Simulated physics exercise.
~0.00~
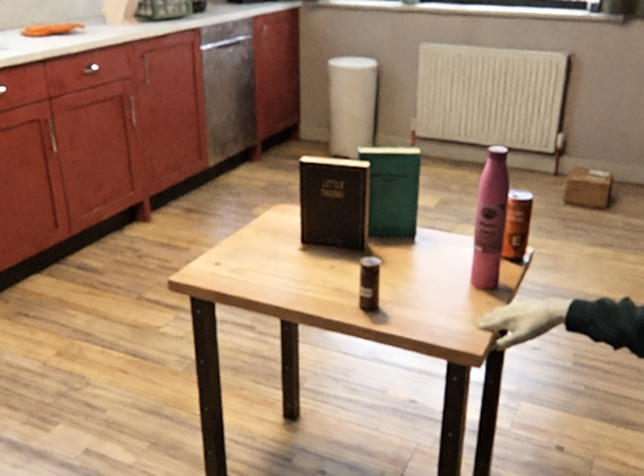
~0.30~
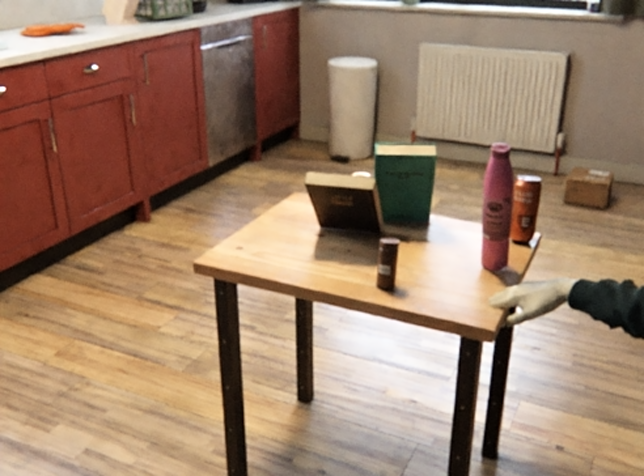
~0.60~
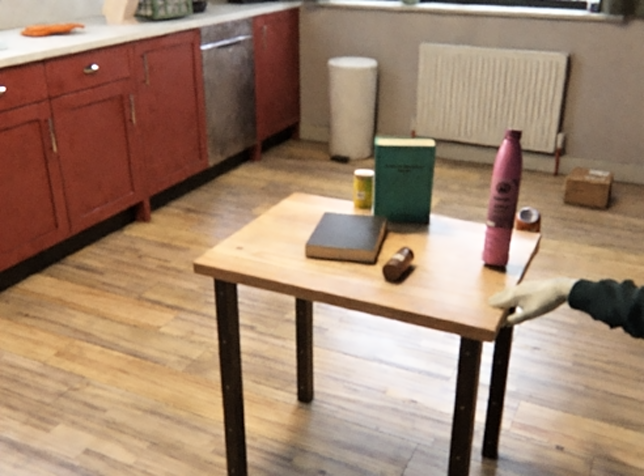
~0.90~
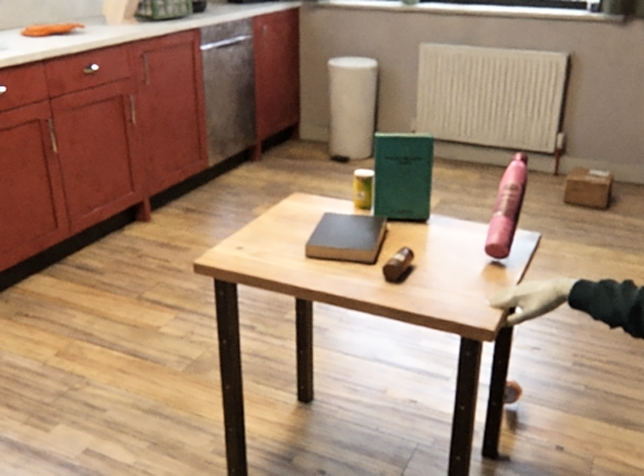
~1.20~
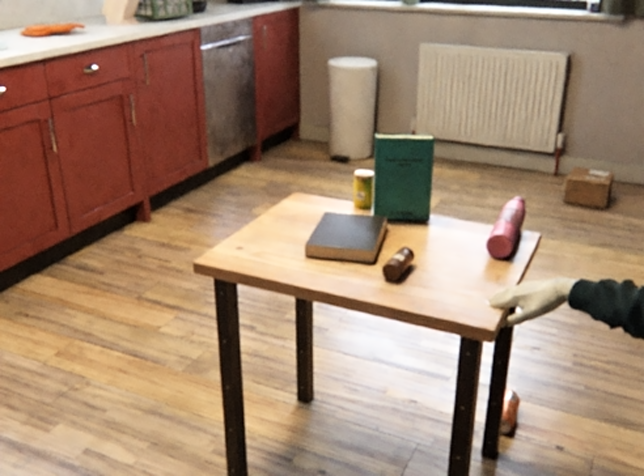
A wooden side table with dark legs stands in a kitchen with red cupboards and a wood floor, seen from slightly above by a still camera. On it are a black book, a turquoise book behind, a small brown shaker in front, and a pink bottle beside an orange can at the right. A pale hand in a dark sleeve at the right corner shoves the table away. The black book topples flat, revealing a yellow shaker, and the brown shaker tips over. The orange can drops to the floor, then the pink bottle falls onto its side, while the turquoise book and yellow shaker stay upright.
